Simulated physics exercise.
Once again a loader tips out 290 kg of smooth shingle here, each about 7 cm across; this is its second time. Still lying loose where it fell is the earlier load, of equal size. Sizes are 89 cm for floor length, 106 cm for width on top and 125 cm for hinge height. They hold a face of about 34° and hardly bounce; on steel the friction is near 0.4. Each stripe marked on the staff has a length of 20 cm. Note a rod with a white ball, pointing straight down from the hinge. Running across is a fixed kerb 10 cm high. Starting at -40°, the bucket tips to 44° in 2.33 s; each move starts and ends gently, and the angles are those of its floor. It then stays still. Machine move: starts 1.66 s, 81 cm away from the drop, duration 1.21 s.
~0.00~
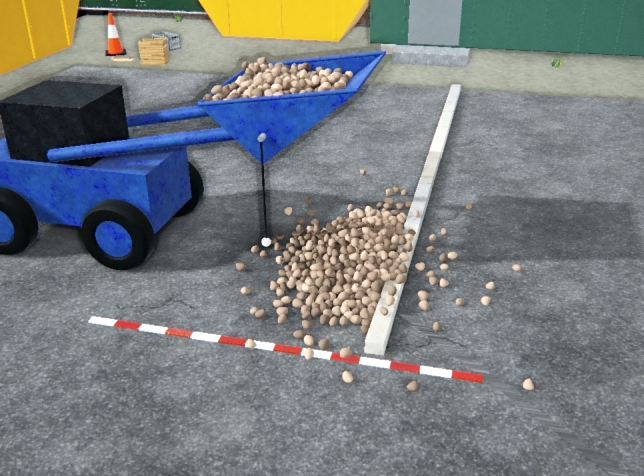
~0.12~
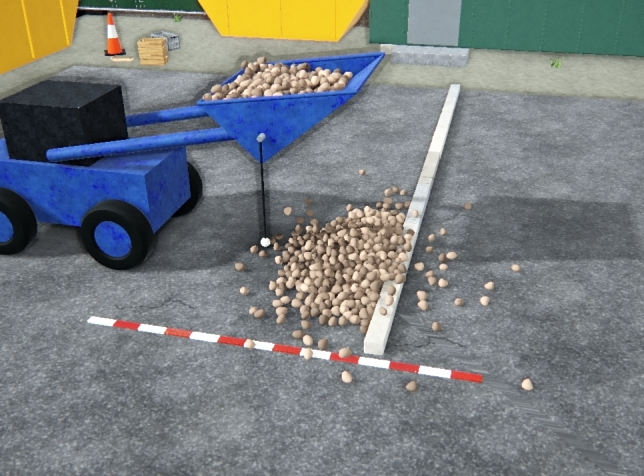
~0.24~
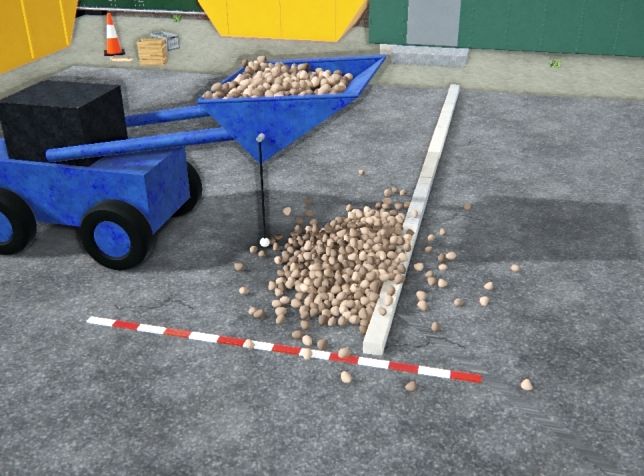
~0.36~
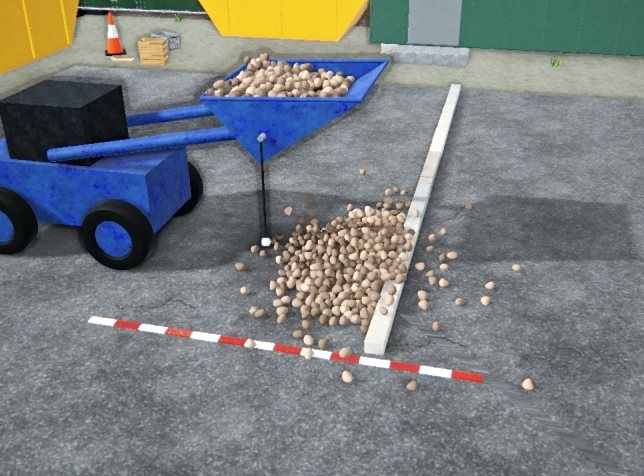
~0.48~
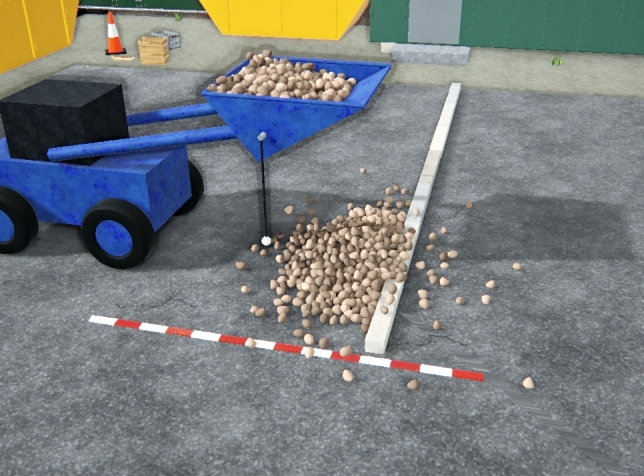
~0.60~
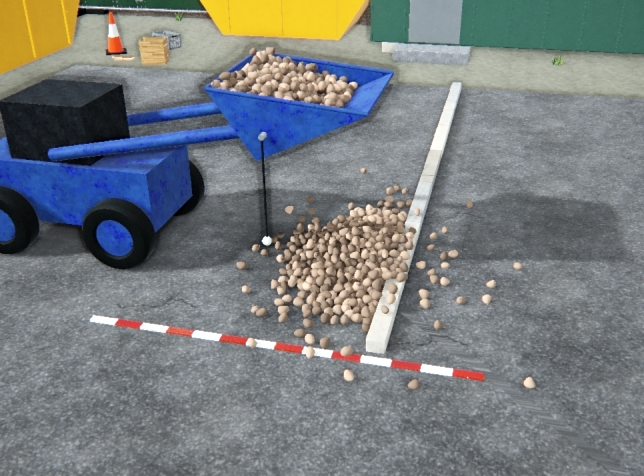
On a grey paved yard, a blue loader at left holds a raised bucket of brownish, rounded stones near a loose pile lying mostly on the near side of a pale kerb. The bucket's front lip lowers slightly and its load shifts a little, while the pile on the ground stays still.
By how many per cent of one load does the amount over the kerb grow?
It grows by about 28 per cent of one load.
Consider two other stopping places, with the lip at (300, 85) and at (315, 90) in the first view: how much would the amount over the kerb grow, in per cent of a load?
Close to 0 per cent, followed by close to 5 per cent.
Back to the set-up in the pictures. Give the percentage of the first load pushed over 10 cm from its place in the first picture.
Estimate: 15 %, roughly.
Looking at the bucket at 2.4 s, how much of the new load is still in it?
Roughly 0 parts in a hundred of the load.
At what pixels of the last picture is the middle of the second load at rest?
(369, 250).
After 1.8 s the floor is at 31°; in per cent of one load, 85 in the bucket, 111 on this side of the kerb, 3 over the kerb; the foremost stones are at (480, 284).
After 2.4 s the floor is at 44°; in per cent of one load, 0 in the bucket, 172 on this side of the kerb, 28 over the kerb; the foremost stones are at (510, 291).
After 3.3 s the floor is at 44°; in per cent of one load, 0 in the bucket, 168 on this side of the kerb, 32 over the kerb; the foremost stones are at (543, 295).
After 5.8 s the floor is at 44°; in per cent of one load, 0 in the bucket, 168 on this side of the kerb, 32 over the kerb; the foremost stones are at (543, 295). Net gain over the kerb, 28.
